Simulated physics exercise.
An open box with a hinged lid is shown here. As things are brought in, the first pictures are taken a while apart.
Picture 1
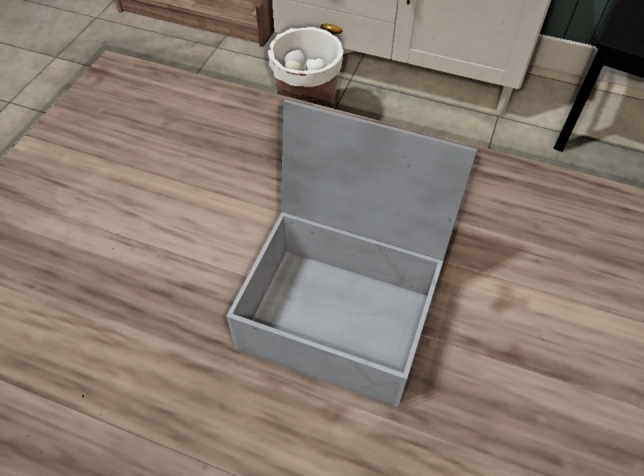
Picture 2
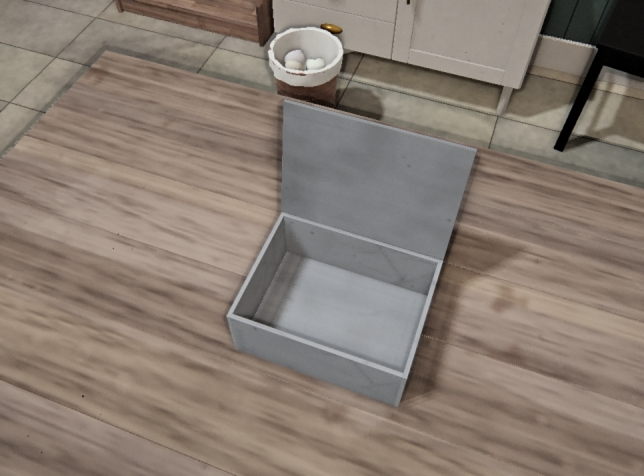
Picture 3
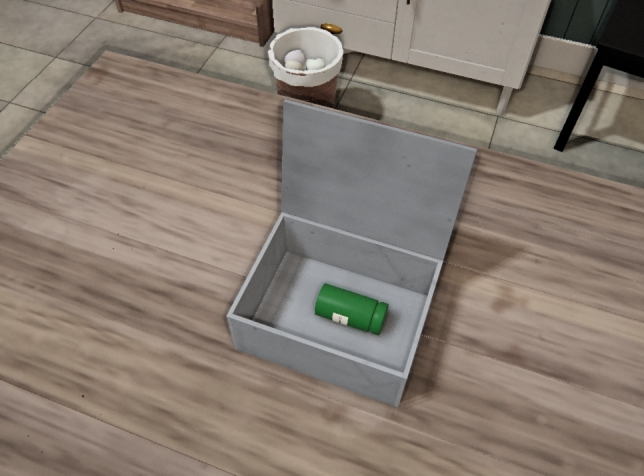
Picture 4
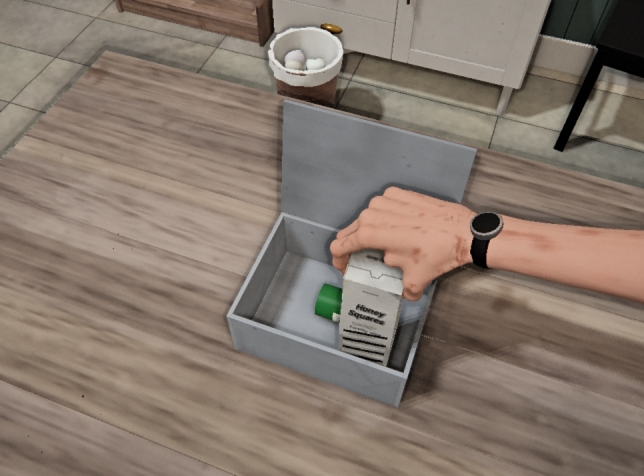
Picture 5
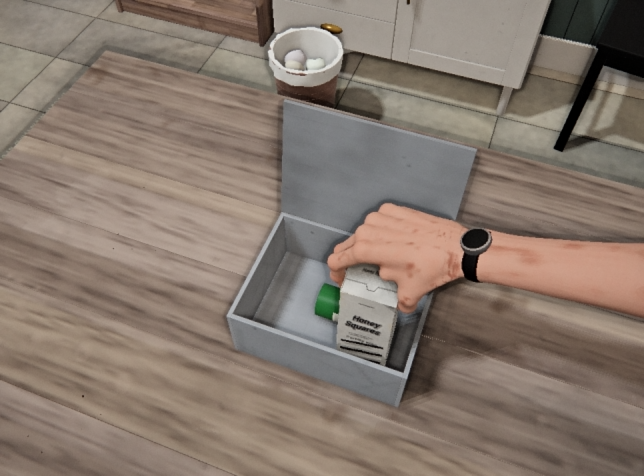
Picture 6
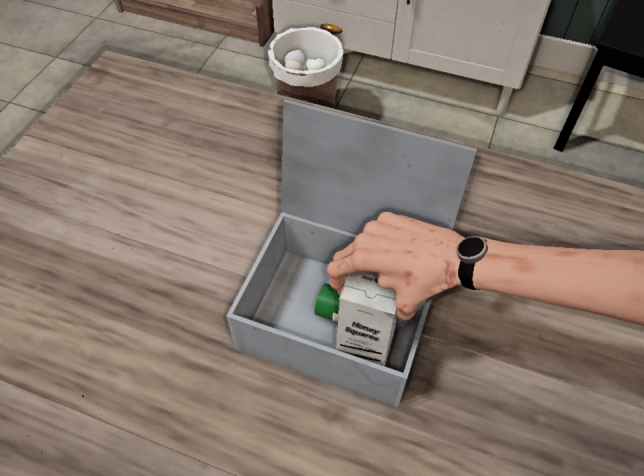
A green shaker appeared lying in an open gray box that had been empty, then a hand wearing a black watch lowered a white carton in beside it and kept hold of it.
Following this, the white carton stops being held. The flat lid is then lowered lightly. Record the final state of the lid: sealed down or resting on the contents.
Seems the lid is blocked.
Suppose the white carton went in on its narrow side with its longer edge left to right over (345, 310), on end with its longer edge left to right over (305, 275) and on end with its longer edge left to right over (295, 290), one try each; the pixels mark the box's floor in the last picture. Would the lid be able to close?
First, it closes; second, it stays ajar; third, it is held up.
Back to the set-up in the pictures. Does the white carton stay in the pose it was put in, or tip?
After all that, it keeps its set angle.
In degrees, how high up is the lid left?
About 45°.
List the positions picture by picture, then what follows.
The last thing is not in view yet, in the first picture.
The last thing is not in view yet, in the second picture.
The last thing is not in view yet; green shaker (352, 309), in the third picture.
Still above its spot; white carton (372, 312), in the fourth picture.
Still above its spot; white carton (368, 323), in the fifth picture.
Put in, still held; white carton (367, 328), in the sixth picture.
Then, 1.40 s after the last picture, lid 72° above the rim.
Then, 2.30 s after the last picture, lid 44° above the rim.
At rest, lid 44° above the rim; both in place. Seen from the same camera at the end, white carton near (367, 327).
